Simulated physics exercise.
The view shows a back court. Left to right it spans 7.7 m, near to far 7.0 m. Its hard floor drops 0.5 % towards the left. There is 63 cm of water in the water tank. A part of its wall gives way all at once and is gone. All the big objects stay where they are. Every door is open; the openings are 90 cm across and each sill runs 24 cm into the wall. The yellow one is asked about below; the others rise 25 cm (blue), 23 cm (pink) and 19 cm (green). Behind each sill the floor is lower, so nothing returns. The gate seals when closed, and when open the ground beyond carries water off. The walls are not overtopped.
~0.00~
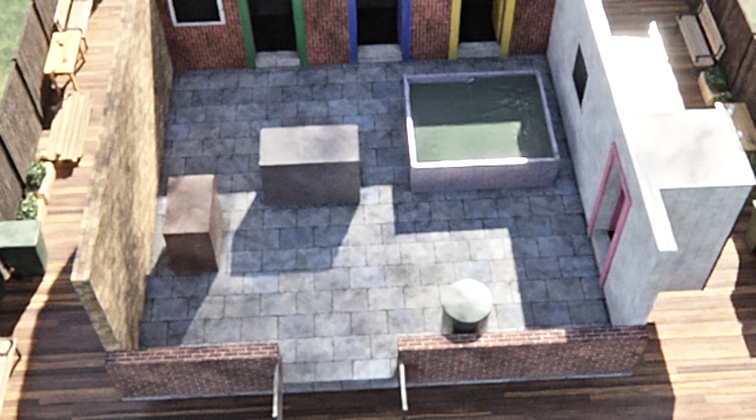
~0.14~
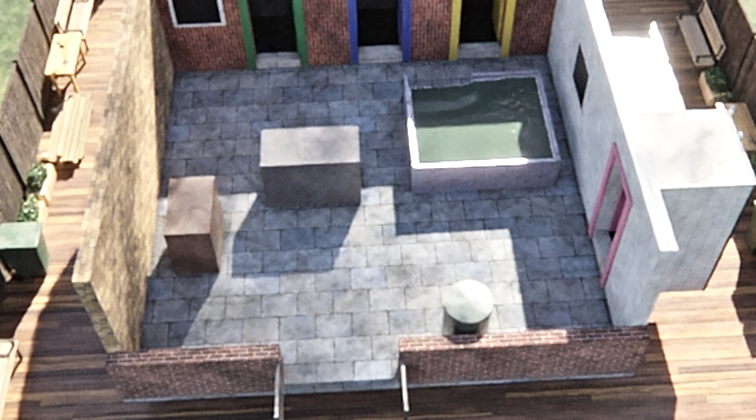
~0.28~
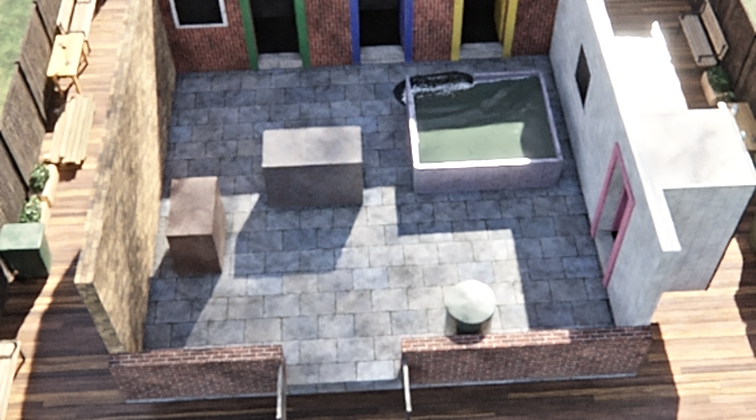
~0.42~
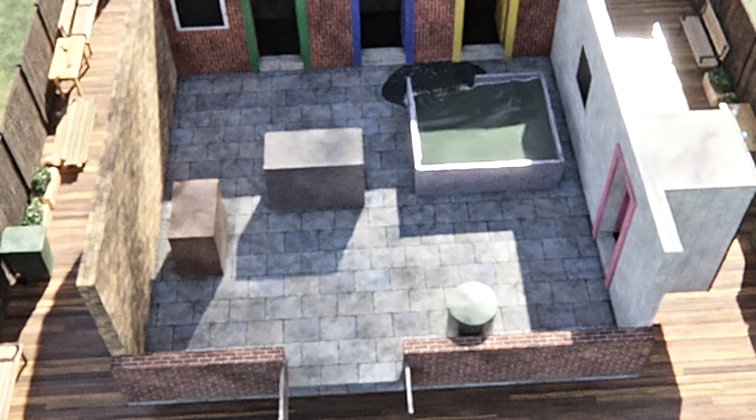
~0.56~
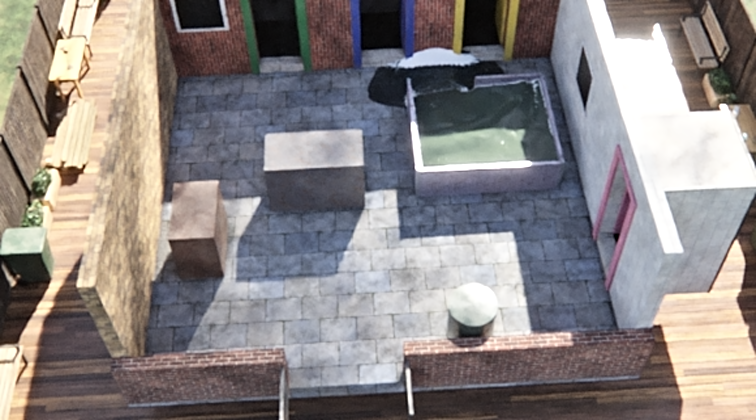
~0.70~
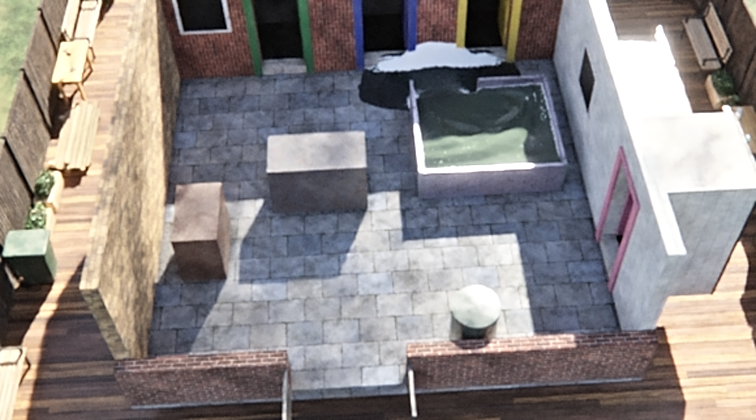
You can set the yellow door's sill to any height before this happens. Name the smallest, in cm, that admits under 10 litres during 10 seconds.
It would have to be roughly 28 cm high.
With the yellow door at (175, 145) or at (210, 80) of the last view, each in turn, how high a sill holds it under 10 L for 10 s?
Roughly 16 and 15 cm.
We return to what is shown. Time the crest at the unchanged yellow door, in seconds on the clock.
At about 2.2 s.
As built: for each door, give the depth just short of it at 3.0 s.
Depths in cm: Yellow 21, blue 25, pink 0, green 8.
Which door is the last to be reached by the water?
It is the pink one.
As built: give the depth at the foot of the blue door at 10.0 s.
Roughly 10.0 cm deep.
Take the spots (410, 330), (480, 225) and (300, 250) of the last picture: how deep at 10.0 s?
Roughly 4, 2 and 2 cm, in turn.
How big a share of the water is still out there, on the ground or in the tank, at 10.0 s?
About 96 per cent.
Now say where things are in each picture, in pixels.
In the first picture, the water tank at (478, 119) is whole and still, 63 cm deep; the yellow door at (482, 19) is dry.
In the second picture, the gap is on the far side, the front 0.3 m out at a hidden place; the back of the water tank holds 63 cm.
In the third picture, water pours out on the far side and has run 0.8 m, to (447, 75); about 10 cm deep outside, 63 cm at the back.
In the fourth picture, the gap is on the far side, the front 1.2 m out at (420, 64); the back of the water tank holds 63 cm.
In the fifth picture, the gap is on the far side, the front 1.3 m out at (490, 61); the back of the water tank holds 63 cm.
In the sixth picture, the front is at (510, 62), 1.5 m from the gap on the far side; 3.0 m2 of floor is wet, 62 cm left at the back; water is at the yellow door at (488, 25).
After 1.4 s water covers 10 % of the floor, deepest (50 cm) near (426, 71); 25 cm at the yellow door, 7 litres in over its 20 cm sill.
After 3.0 s water covers 30 % of the floor, deepest (34 cm) near (426, 71); 21 cm at the yellow door, 35 litres in over its 20 cm sill.
After 10.0 s water covers 90 % of the floor, deepest (13 cm) near (197, 96); 8 cm at the yellow door, 42 litres in over its 20 cm sill.
At the yellow door as built, the water arrived by 0.6 s and peaked near 26 cm at 2.2 s.
Run again over the same 10 s with other heights there, 30 litres in over 22.5 cm, 4 litres over 30.5 cm. The limit of 10 litres is kept from about 28 cm up.
